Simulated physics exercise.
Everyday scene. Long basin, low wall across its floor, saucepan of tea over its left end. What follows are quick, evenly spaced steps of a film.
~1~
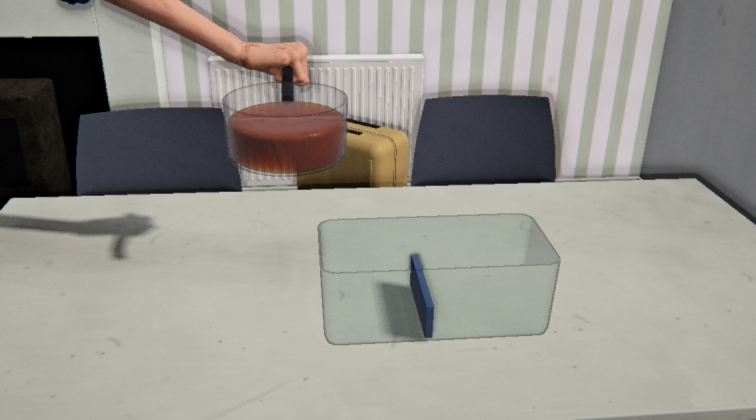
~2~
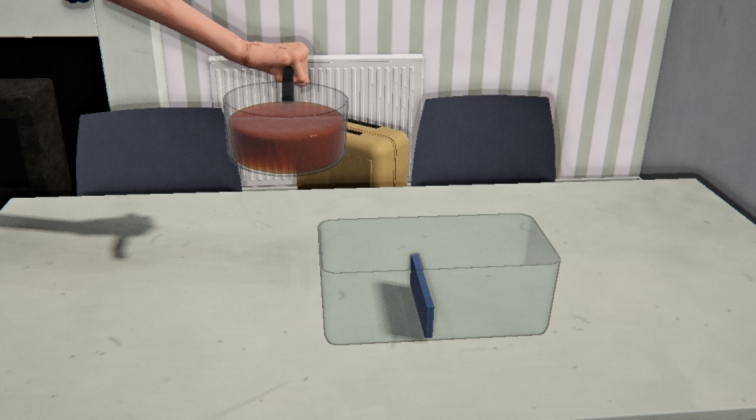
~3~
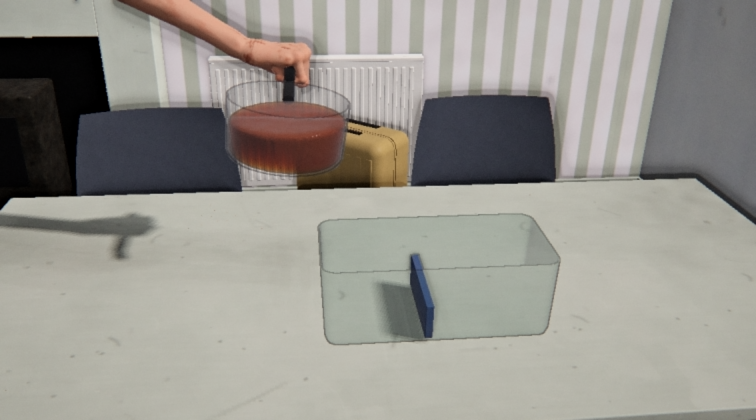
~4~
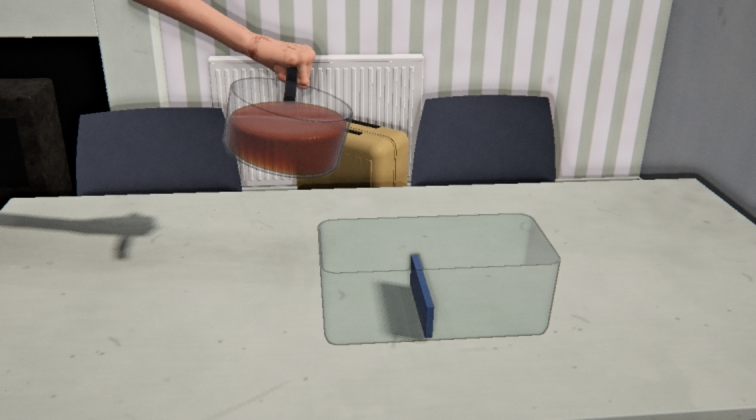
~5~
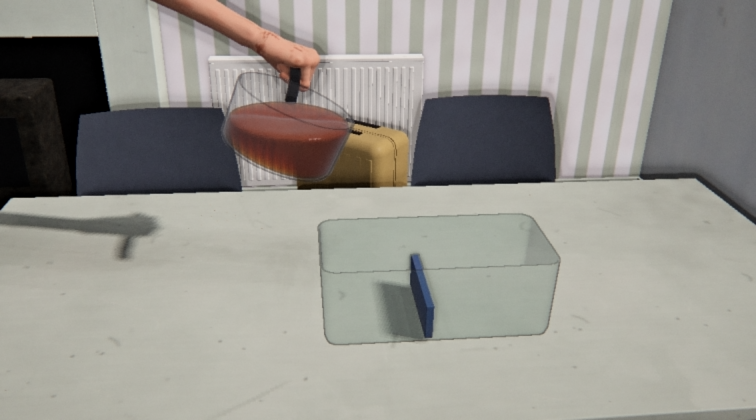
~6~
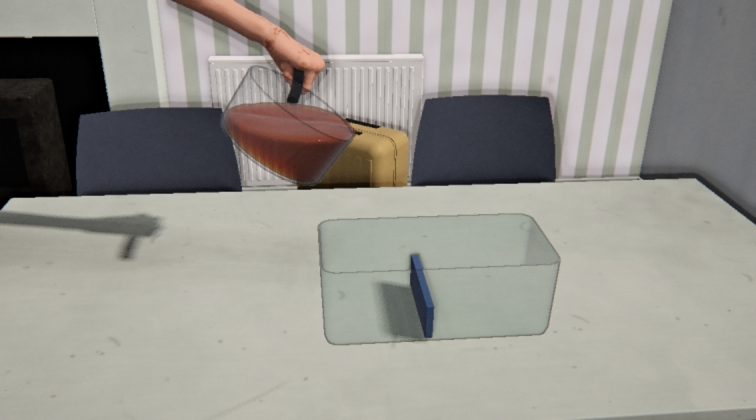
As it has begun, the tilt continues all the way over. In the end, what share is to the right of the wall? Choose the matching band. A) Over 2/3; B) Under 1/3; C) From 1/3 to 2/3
Option B: Under 1/3.
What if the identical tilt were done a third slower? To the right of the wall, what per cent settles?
Near 5 in a hundred.
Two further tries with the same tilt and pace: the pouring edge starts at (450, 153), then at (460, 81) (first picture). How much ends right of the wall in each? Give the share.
First some 90, then 85 per cent.
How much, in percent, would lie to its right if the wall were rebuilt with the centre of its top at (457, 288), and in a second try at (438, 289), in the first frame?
Roughly 20 per cent first and roughly 20 per cent second.
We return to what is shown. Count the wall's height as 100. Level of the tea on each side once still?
Left part: 70 per cent; right part: 0.
A moment on, the tilt is 99° and 27 per cent is still to pour, 17 is left of the wall and 0 right of it.
Next, the tilt is 105° and 7 per cent is still to pour, 77 is left of the wall and 1 right of it.
Then the tilt is 105° and 1 per cent is still to pour, 77 is left of the wall and 7 right of it.
Later the tilt is 105° and 0 per cent is still to pour, 82 is left of the wall and 8 right of it.
In the end 82 per cent lies left of the wall, 8 right of it and 10 outside.
